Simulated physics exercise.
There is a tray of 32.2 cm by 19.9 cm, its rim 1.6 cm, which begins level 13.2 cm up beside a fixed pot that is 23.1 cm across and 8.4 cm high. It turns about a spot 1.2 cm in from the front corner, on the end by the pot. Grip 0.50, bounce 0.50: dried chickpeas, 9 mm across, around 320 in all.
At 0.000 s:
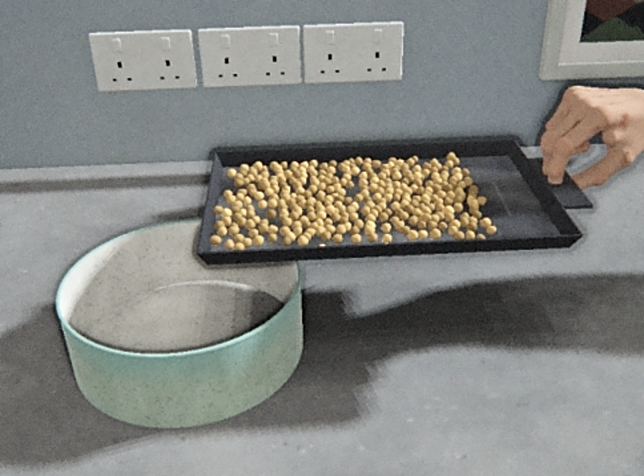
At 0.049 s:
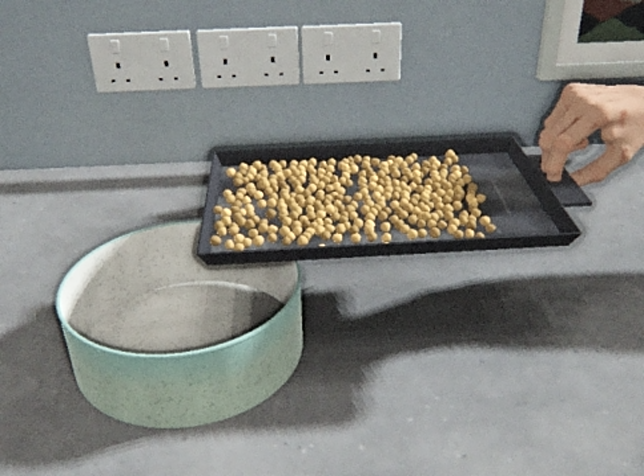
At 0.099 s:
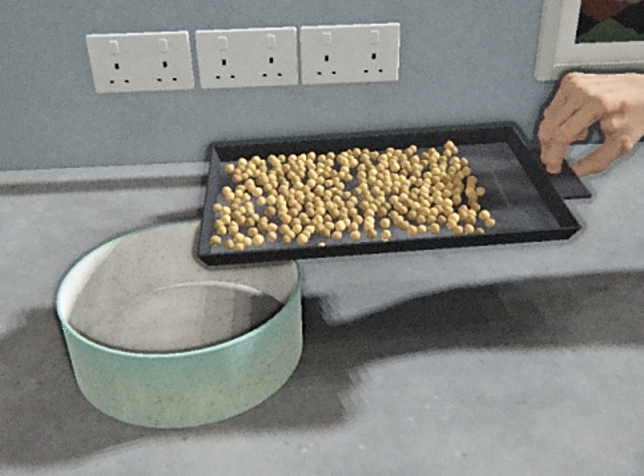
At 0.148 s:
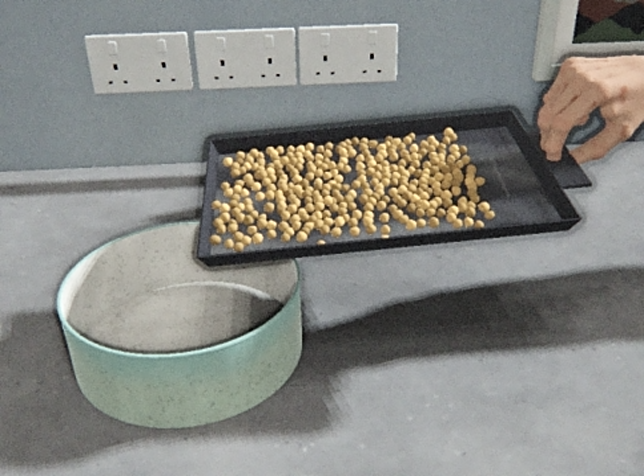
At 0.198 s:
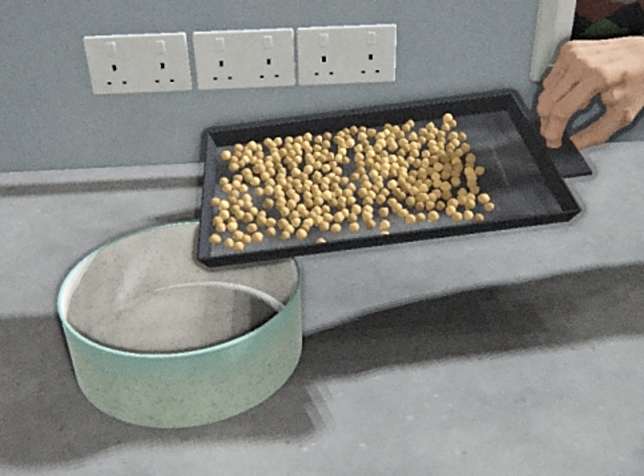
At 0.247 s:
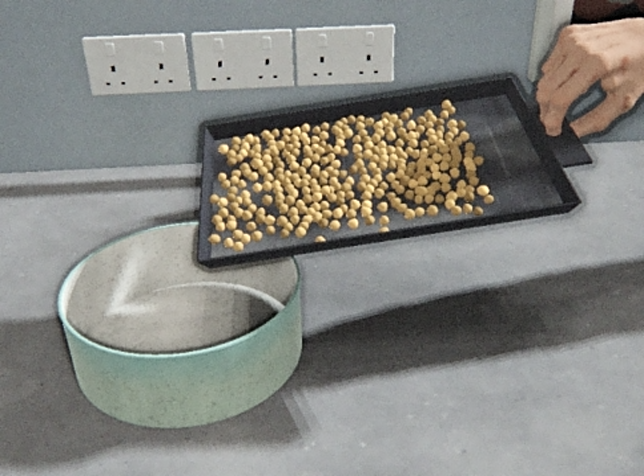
A dark rectangular tray of dried chickpeas, held by a hand at its right end, starts almost level above a pale green pot on a grey counter, then tilts steadily as the hand raises that end, leaving the left lower.
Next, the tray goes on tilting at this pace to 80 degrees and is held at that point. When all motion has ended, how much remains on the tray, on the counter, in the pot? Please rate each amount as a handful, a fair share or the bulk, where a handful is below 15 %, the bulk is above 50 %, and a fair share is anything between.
Left on the tray: A handful; counter: A fair share; pot: The bulk.
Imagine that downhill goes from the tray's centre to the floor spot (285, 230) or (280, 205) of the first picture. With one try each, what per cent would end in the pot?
Some 100 and 75 per cent.
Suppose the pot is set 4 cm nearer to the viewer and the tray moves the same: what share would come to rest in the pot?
Roughly 80 per cent.
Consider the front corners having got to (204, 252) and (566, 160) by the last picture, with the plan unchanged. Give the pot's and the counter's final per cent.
Pot 100; counter 0.
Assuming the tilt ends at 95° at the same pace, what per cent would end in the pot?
I'd expect some 60 per cent in the pot.
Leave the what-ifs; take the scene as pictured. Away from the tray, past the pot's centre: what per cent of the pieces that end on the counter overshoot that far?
Share past the middle: Roughly 20 percent.
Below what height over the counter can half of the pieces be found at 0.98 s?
About 20 centimetres.
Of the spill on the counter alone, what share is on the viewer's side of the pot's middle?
100 %.
After 0.68 s, tilt 45 degrees; the tray holds 100 %, the pot 0 %.
After 0.98 s, tilt 67 degrees; the tray holds 95 %, the pot 0 %.
After 1.37 s, tilt 80 degrees; the tray holds 10 %, the pot 50 %.
By 2.1 s all is still; tray 0 %, counter 40 %, pot 60 %.
